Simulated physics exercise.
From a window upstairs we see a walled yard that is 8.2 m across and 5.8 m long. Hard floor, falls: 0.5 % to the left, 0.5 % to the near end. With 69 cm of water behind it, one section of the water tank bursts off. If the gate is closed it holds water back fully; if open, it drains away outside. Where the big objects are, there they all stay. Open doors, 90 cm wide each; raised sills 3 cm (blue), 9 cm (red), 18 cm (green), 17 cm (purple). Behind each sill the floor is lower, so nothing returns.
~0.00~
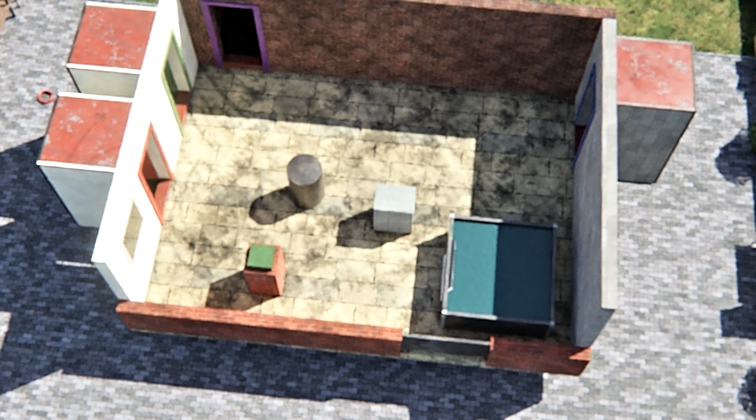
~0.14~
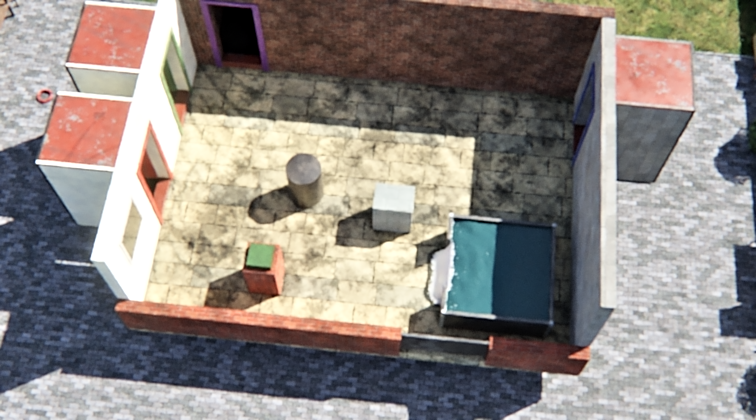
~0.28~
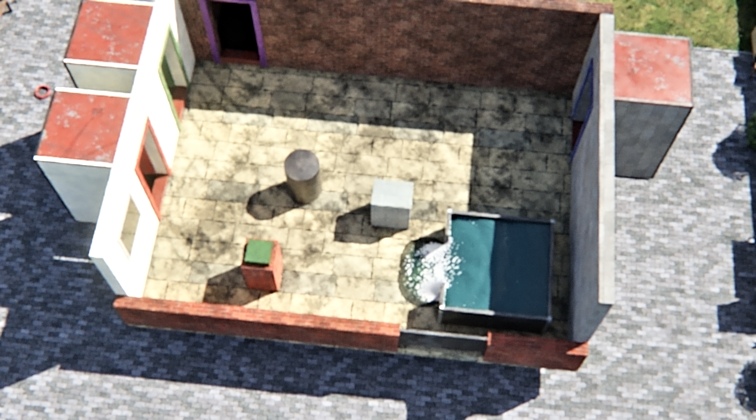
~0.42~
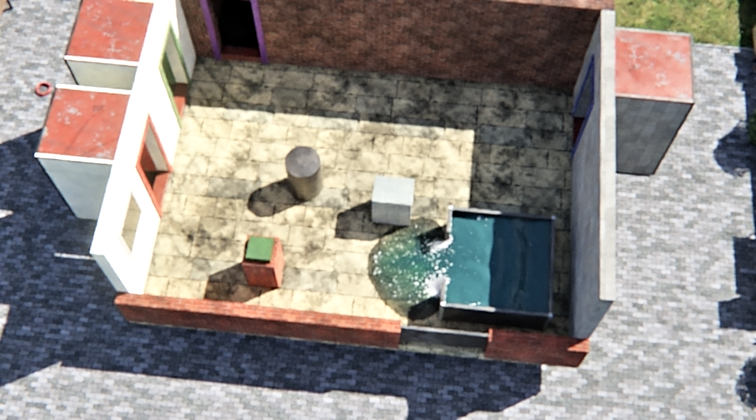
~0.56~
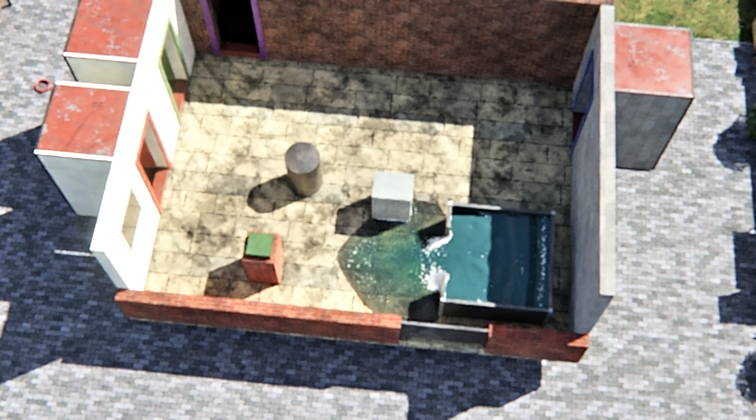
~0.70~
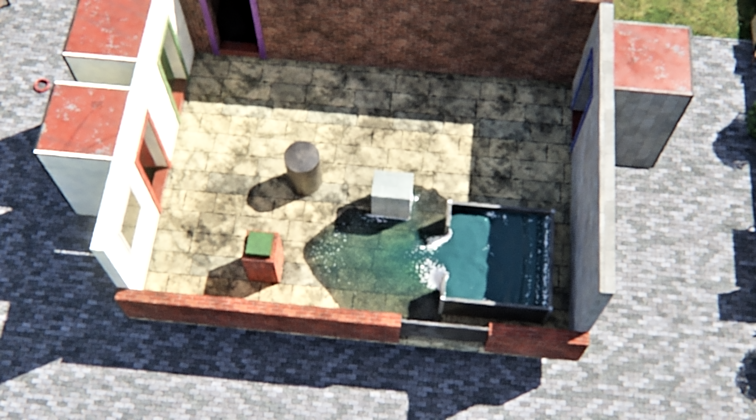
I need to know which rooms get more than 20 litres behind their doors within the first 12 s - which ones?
At the end, blue door: The inflow ends up lower than the cap. Red door: The inflow ends up higher than the cap. Green door: The inflow ends up lower than the cap. Purple door: The inflow ends up lower than the cap.
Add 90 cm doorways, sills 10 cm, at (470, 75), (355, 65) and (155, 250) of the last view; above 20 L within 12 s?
Taking them in order, the first gets too little, the second too little and the third enough.
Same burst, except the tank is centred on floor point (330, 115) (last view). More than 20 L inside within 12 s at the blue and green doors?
Lab note: Blue door limit not exceeded; green door limit exceeded.
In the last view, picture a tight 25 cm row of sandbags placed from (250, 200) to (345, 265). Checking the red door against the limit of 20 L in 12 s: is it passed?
At red, compared with that limit: Limit not reached.
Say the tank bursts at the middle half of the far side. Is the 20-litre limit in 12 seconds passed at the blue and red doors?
Versus the limit - blue: Exceeded, red: Within.
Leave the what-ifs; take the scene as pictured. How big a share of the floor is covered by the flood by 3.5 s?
Some 40 per cent of the floor is wet.
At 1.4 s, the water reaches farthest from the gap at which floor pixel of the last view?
That's around (192, 236) in the last picture.
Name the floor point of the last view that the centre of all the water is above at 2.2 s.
Roughly (402, 261).
After 1.4 s water covers 25 % of the floor and is deepest (38 cm) near (438, 259); blue door not reached, red door not reached, green door not reached, purple door not reached.
After 2.2 s water covers 40 % of the floor and is deepest (28 cm) near (262, 313); blue door not reached, red door 18 cm at the sill, 1 L in, green door not reached, purple door not reached.
After 3.5 s water covers 40 % of the floor and is deepest (28 cm) near (150, 303); blue door not reached, red door 22 cm at the sill, 100 L in, green door 3 cm at the sill, 0 L in, purple door not reached.
After 7.0 s water covers 60 % of the floor and is deepest (17 cm) near (194, 58); blue door not reached, red door 12 cm at the sill, 185 L in, green door 8 cm at the sill, 0 L in, purple door 14 cm at the sill, 0 L in.
After 12.0 s water covers 95 % of the floor and is deepest (10 cm) near (166, 184); blue door 5 cm at the sill, 0 L in, red door 8 cm at the sill, 190 L in, green door 10 cm at the sill, 0 L in, purple door 8 cm at the sill, 0 L in.
